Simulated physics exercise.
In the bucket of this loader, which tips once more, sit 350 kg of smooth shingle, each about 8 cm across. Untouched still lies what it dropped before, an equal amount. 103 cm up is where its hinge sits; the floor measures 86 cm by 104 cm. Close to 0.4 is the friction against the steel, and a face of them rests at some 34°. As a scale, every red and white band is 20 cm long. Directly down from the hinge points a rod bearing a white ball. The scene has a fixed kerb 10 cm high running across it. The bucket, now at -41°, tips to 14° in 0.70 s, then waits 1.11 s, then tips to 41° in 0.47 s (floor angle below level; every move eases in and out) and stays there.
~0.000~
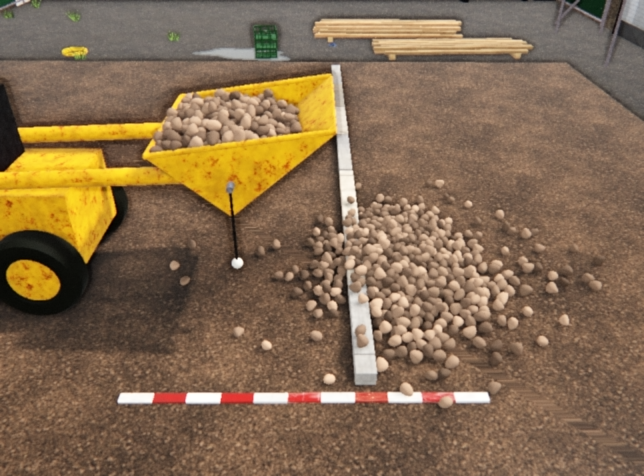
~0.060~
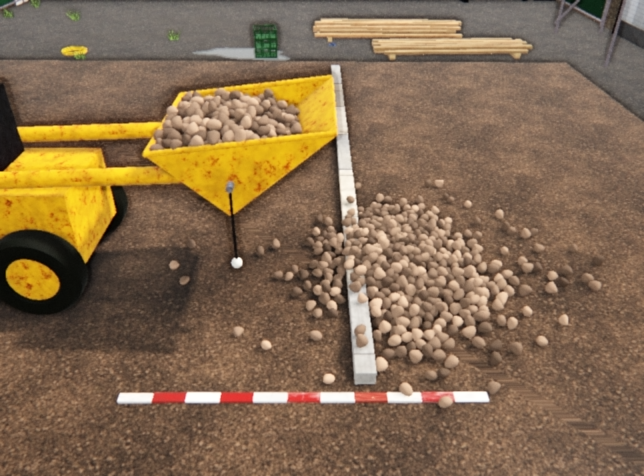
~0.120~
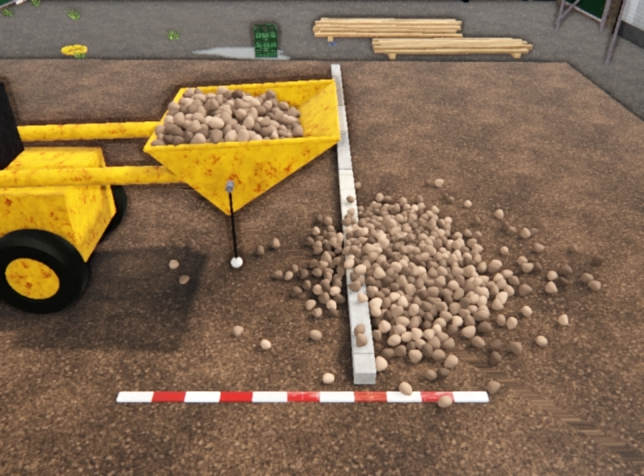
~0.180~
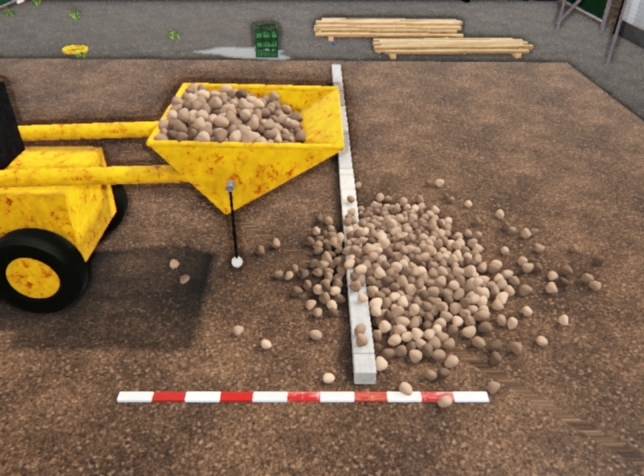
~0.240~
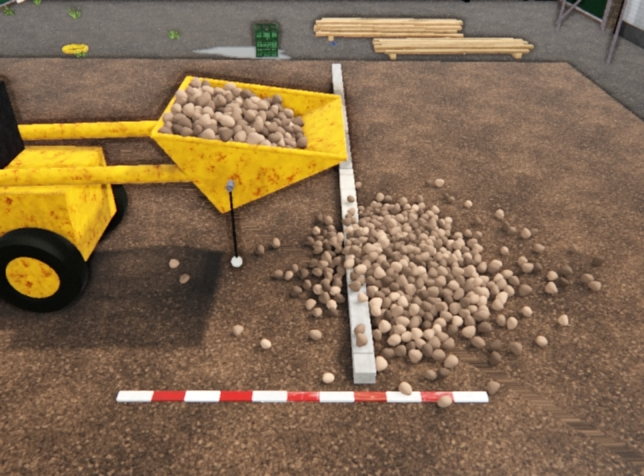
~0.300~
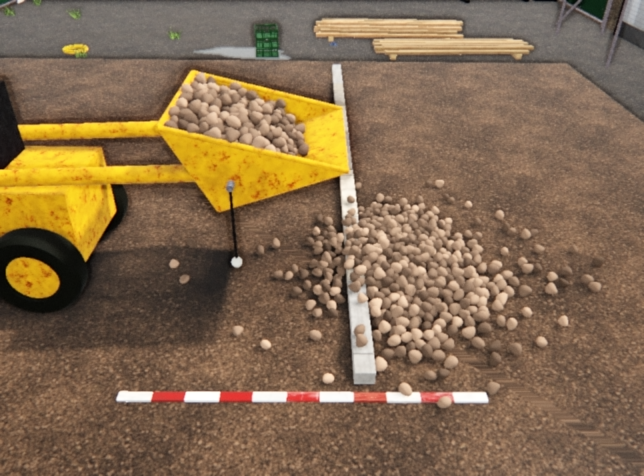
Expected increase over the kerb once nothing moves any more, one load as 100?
About 51 in every hundred.
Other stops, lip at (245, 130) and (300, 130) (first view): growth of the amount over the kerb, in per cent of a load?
Roughly 0 and 25 per cent, in that order.
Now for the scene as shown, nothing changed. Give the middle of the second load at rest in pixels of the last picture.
Near (364, 254).
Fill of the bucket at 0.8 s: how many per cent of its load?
It holds some 100 per cent.
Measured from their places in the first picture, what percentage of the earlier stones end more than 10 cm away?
Close to 10 per cent.
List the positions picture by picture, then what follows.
Lip at (336, 132), floor tilted -41°, highest stones at (223, 105). The earlier load is highest near (380, 251), 20 cm above ground level, 15 % on this side of the kerb, 86 % over the kerb, in the first picture.
Lip at (337, 134), floor tilted -40°, highest stones at (223, 104); the stones move at 0.1 m/s on average, in the second picture.
The bucket is at -37°, its lip at (339, 139); the top of the load is at (221, 100); the stones move at 0.3 m/s on average, in the third picture.
Lip at (344, 148), floor tilted -32°, highest stones at (213, 99); the stones move at 0.3 m/s on average, in the fourth picture.
Lip at (347, 158), floor tilted -26°, highest stones at (208, 96); the stones move at 0.4 m/s on average, in the fifth picture.
The bucket is at -19°, its lip at (349, 171); the top of the load is at (207, 90); the stones move at 0.5 m/s on average, in the sixth picture.
After 0.5 s the floor is at 5°; in per cent of one load, 100 in the bucket, 15 on this side of the kerb, 86 over the kerb; the foremost stones are at (569, 263).
After 0.8 s the floor is at 14°; in per cent of one load, 100 in the bucket, 16 on this side of the kerb, 86 over the kerb; the foremost stones are at (569, 263).
After 2.7 s the floor is at 41°; in per cent of one load, 0 in the bucket, 65 on this side of the kerb, 137 over the kerb; the foremost stones are at (569, 263).
After 5.3 s the floor is at 41°; in per cent of one load, 0 in the bucket, 65 on this side of the kerb, 136 over the kerb; the foremost stones are at (569, 263). Net gain over the kerb, 51.
